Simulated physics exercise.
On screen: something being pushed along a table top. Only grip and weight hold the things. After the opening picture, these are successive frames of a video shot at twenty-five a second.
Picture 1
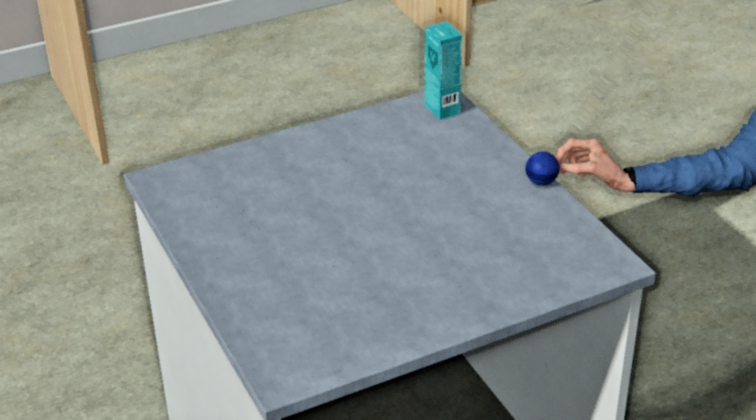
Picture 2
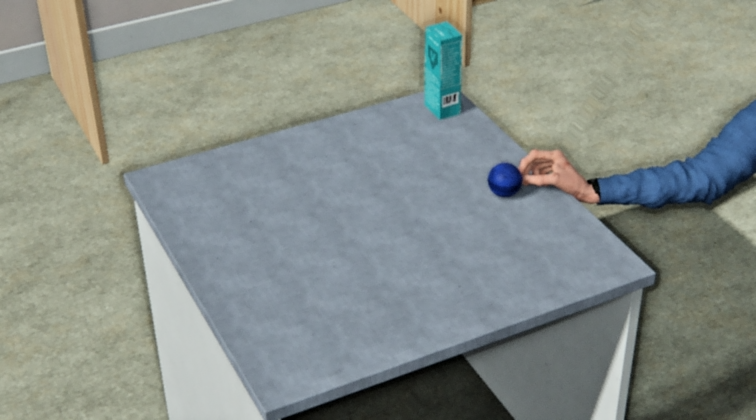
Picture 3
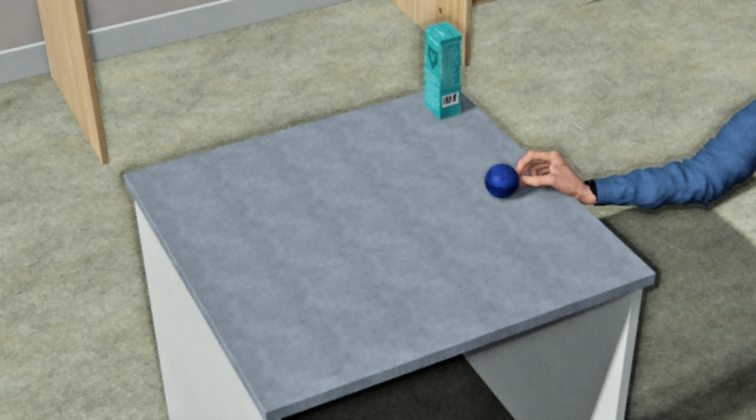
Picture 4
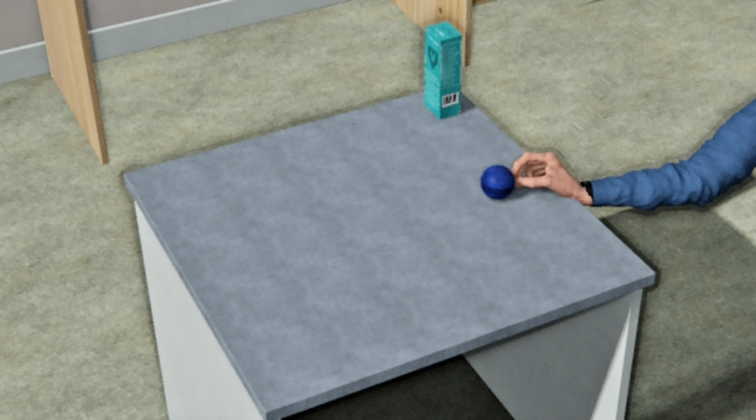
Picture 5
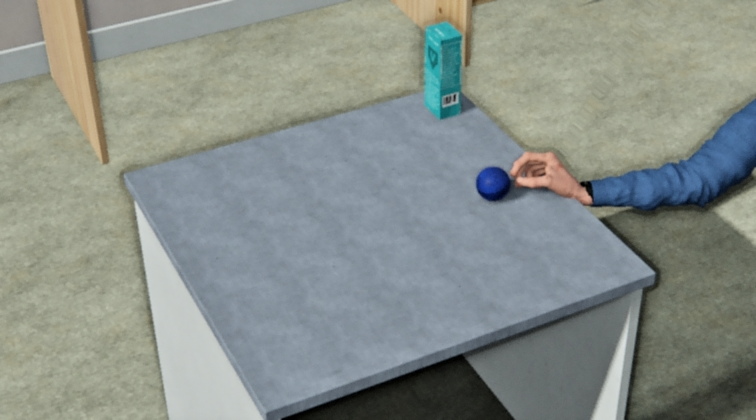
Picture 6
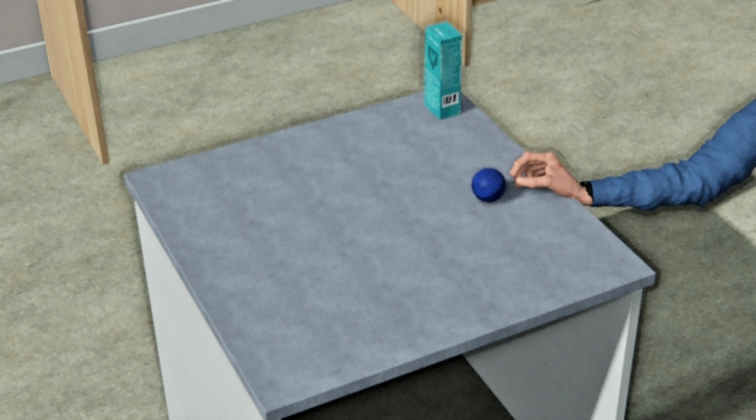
A square table with a grey top and white sides stands on a pale, mottled floor, seen from above at an angle by a still camera. A teal carton stands at the far corner, wooden panels rise behind, and a blue-sleeved arm reaches in from the right. The hand pushes a blue ball leftward across the top, then stays behind as the ball rolls slightly farther left.
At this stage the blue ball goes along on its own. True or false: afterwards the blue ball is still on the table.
True.
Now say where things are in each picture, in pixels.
In the first frame, under the hand; blue ball (543, 168).
In the second frame, under the hand; blue ball (505, 180).
In the third frame, under the hand; blue ball (502, 181).
In the fourth frame, blue ball (498, 182).
In the fifth frame, blue ball (493, 184).
In the sixth frame, blue ball (489, 185) moved a little.
Then, 0.10 s later than the last frame, blue ball moved a little near (480, 188).
Then, 0.20 s later than the last frame, blue ball moved about its own width near (472, 190).
Then, 0.30 s later than the last frame, as before.
Then, 0.40 s later than the last frame, blue ball moved about its own width near (465, 193).
When it is over, moved from the start, blue ball. End places, in pixels of the last picture, blue ball near (465, 193).
